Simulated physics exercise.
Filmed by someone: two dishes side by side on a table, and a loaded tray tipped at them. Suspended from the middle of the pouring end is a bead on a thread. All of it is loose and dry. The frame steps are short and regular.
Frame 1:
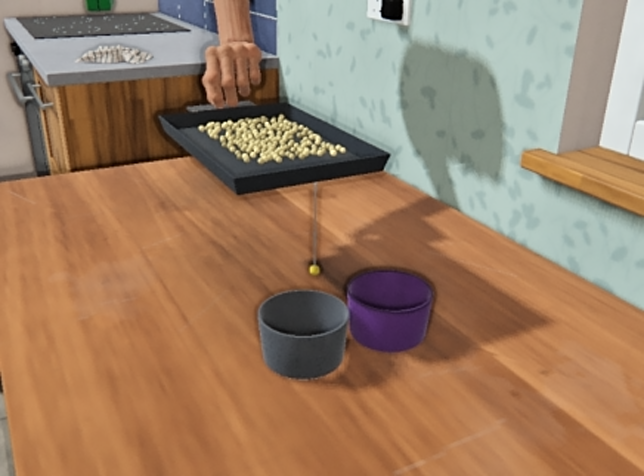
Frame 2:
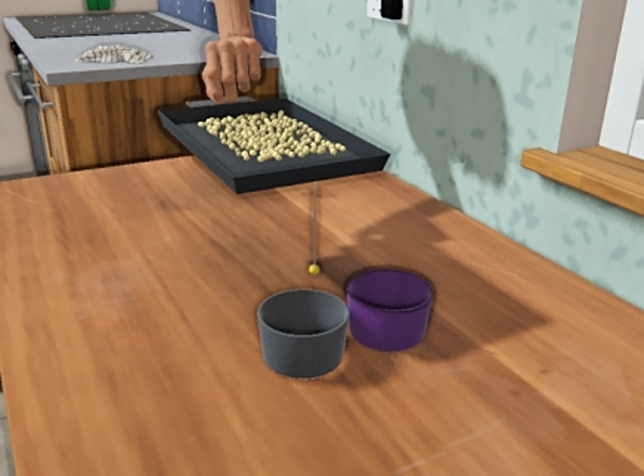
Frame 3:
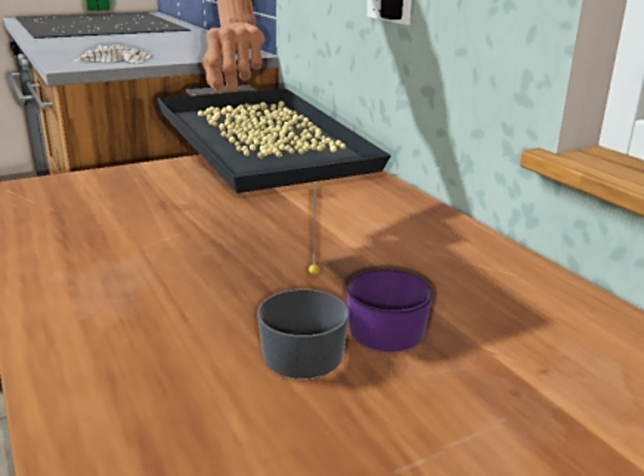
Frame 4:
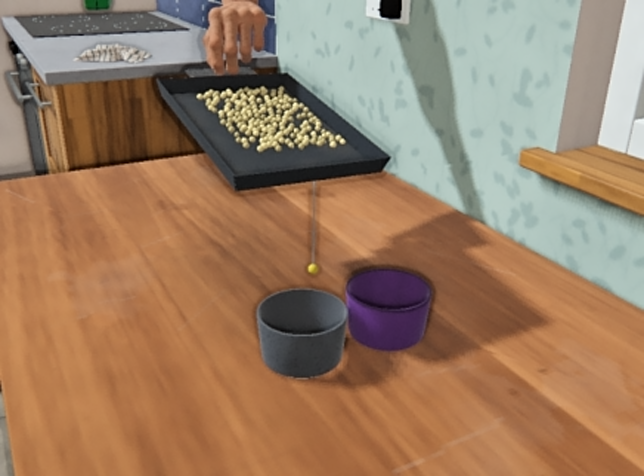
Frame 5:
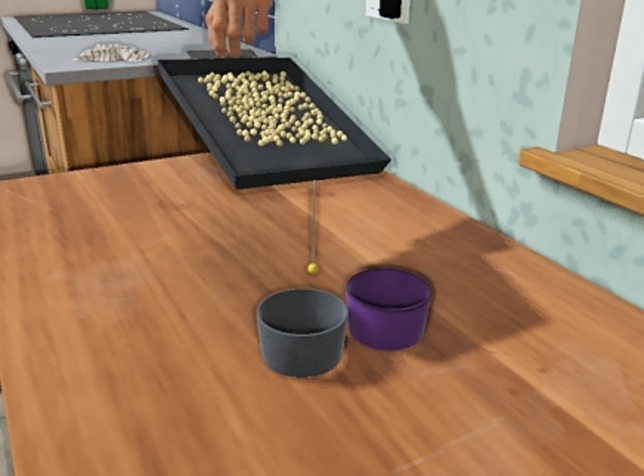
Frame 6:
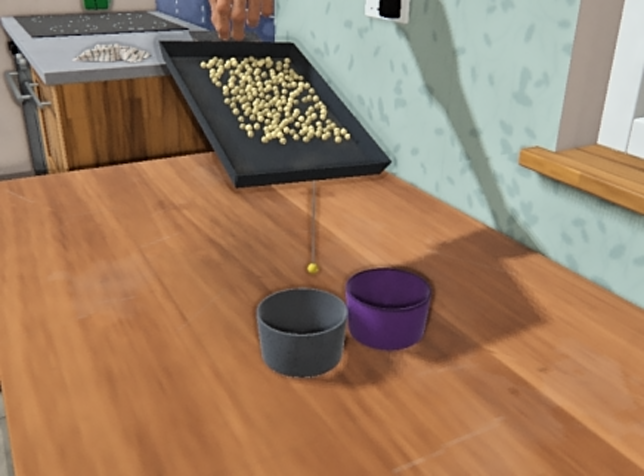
A hand raises the back of a black tray of pale beans above two dishes.
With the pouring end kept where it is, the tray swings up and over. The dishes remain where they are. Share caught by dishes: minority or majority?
It looks like most goes in the dishes, when all's done.
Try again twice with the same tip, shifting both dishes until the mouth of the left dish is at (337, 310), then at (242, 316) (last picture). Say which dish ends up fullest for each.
Result, try one: The right of the two; try two: The right of the two.
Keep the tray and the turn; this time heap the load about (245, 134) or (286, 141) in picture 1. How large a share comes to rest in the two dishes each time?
About 90 %, then about 90 %.
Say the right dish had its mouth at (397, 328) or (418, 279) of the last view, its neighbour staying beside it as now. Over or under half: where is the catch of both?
For the earlier try a smaller portion is kept, for the later one a larger portion.
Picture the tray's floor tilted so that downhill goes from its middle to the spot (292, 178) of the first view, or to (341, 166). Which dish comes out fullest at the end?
Outcome one: The left side; outcome two: The right side.
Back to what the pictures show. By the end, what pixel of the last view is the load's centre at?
Once it all stops, the middle lies near (390, 327).
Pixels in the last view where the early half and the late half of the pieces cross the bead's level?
Near (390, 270) to start, and near (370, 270) afterwards.
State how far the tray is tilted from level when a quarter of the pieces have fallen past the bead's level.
I'd say it is tilted about 75°.
Soon, tray tipped steeply; about two thirds on the tray; a stray few in the left dish; a small part in the right dish; a stray few outside both; about a quarter in the air.
A while on, tray tipped past a quarter turn; a small part on the tray; a stray few in the left dish; about half in the right dish; a small part outside both; about a quarter in the air.
Towards the end, tray tipped past a quarter turn; a small part in the left dish; most in the right dish; about a quarter outside both.
Finally, tray tipped past a quarter turn; a small part in the left dish; most in the right dish; about a quarter outside both.
